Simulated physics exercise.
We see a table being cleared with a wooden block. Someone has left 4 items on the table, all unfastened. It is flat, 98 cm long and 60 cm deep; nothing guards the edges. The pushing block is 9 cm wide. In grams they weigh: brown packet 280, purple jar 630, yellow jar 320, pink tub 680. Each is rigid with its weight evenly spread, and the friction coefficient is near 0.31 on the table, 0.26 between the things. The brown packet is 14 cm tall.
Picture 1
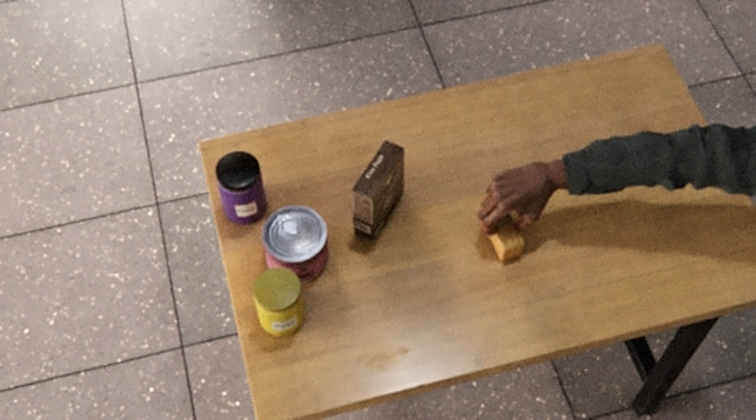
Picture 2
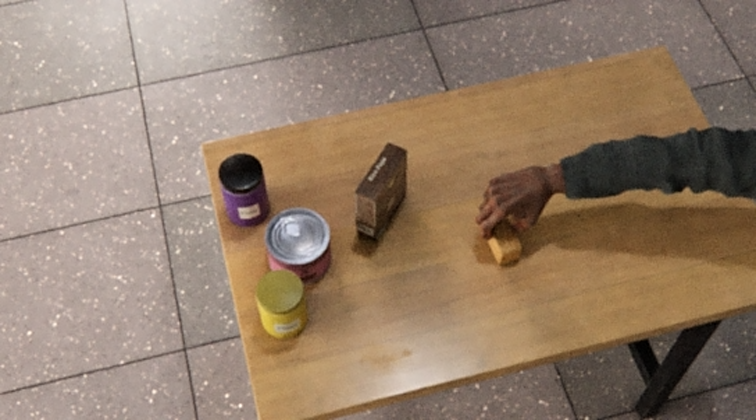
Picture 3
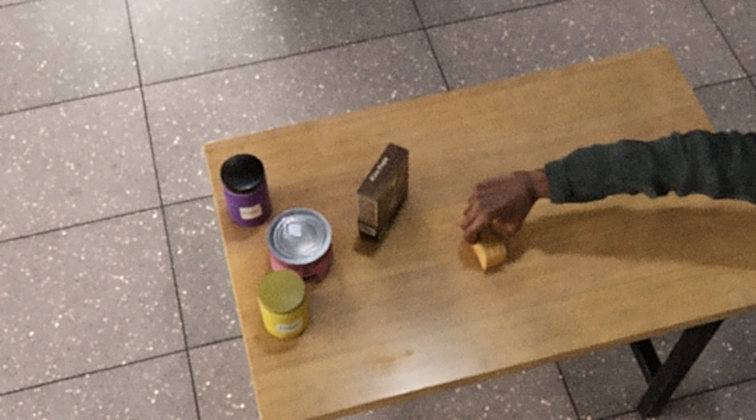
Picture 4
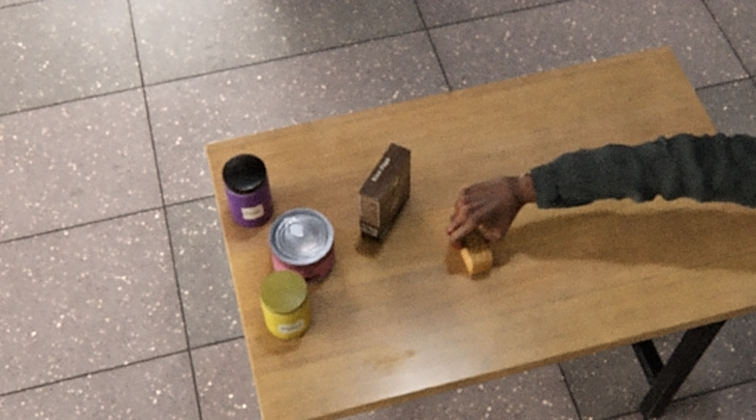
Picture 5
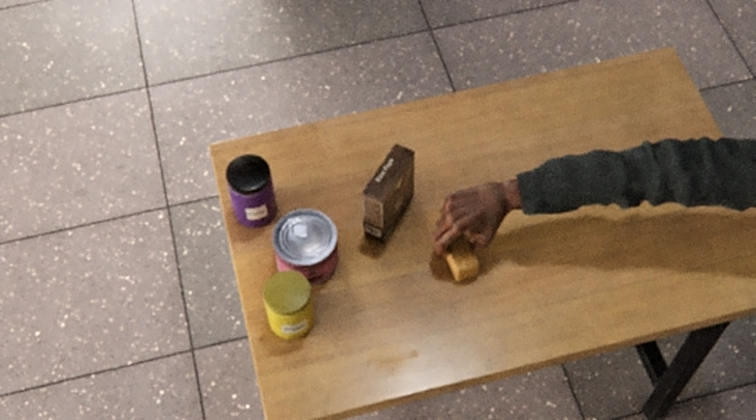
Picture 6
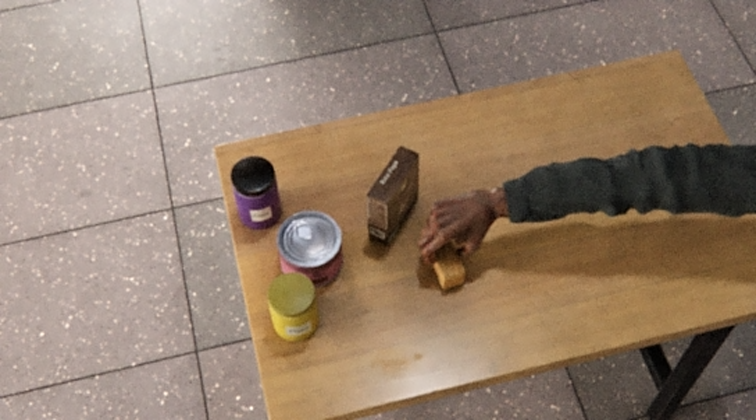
A hand sliding a small wooden block leftward across a wooden table, near a standing brown packet, two jars and a tub.
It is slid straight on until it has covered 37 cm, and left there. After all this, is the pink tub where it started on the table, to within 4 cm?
The pink tub keeps its place.
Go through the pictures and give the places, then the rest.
In the first frame, 0 cm of push; pink tub (296, 245); brown packet (379, 191).
In the second frame, 1 cm of push; yellow jar (282, 304); brown packet (382, 193).
In the third frame, 4 cm of push; purple jar (246, 191); yellow jar (284, 304).
In the fourth frame, 7 cm of push; brown packet (385, 193); purple jar (248, 191).
In the fifth frame, 11 cm of push; yellow jar (290, 305); brown packet (389, 194).
In the sixth frame, 14 cm of push; pink tub (311, 250); purple jar (257, 194).
Then, 0.50 s after the last picture, 24 cm of push.
Then, 0.90 s after the last picture, 33 cm of push.
At rest, all 4 in place, give or take 4 cm. Seen from the same camera at the end, pink tub near (301, 246).
